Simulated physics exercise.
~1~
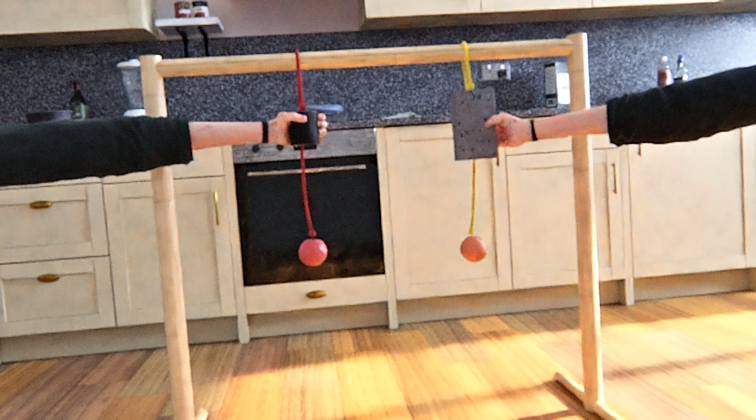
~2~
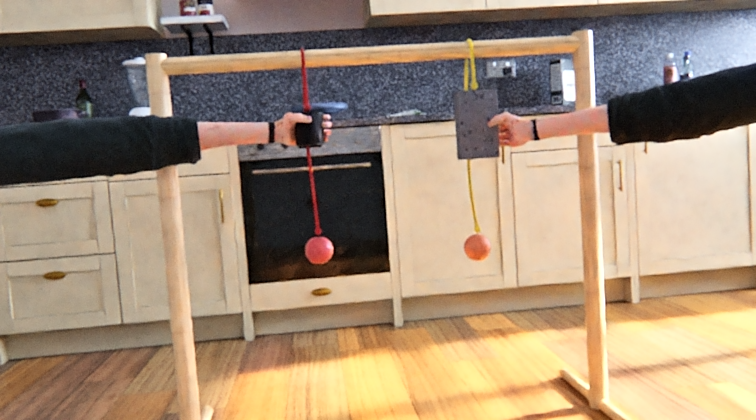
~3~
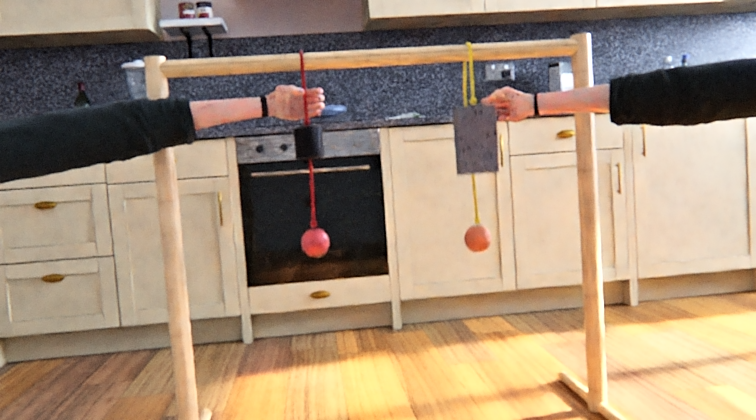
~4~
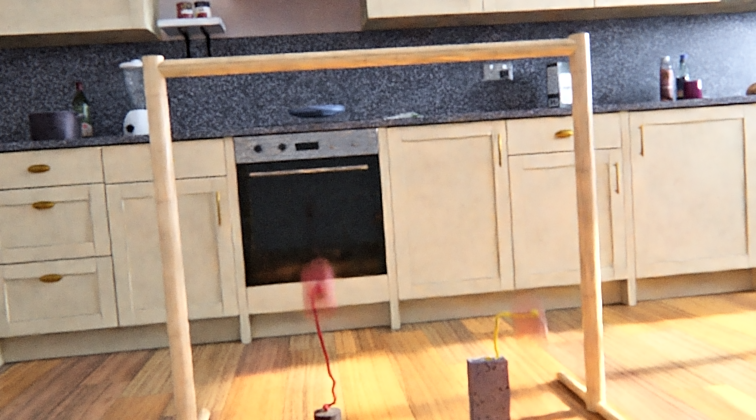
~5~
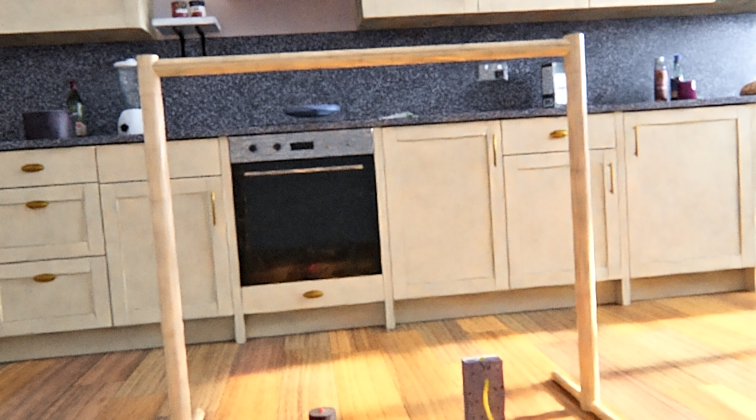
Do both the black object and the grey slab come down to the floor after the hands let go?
Yes, both come down. The black object pulls its red cord over the rail, and the grey slab also drops to the floor with its yellow cord.
A pale wooden frame stands on a sunlit wooden floor, seen from the front in a kitchen with cream cupboards and a dark oven. Over its rail hang a red cord on the left and a yellow cord on the right, each with a small round reddish thing at its lower end. Two hands reach in from the sides, one holding a small black object on the red cord, the other a grey slab on the yellow. The hands let go, and both objects drop, pulling their cords off the rail. The black object and the slab end on the floor, below the bare rail.
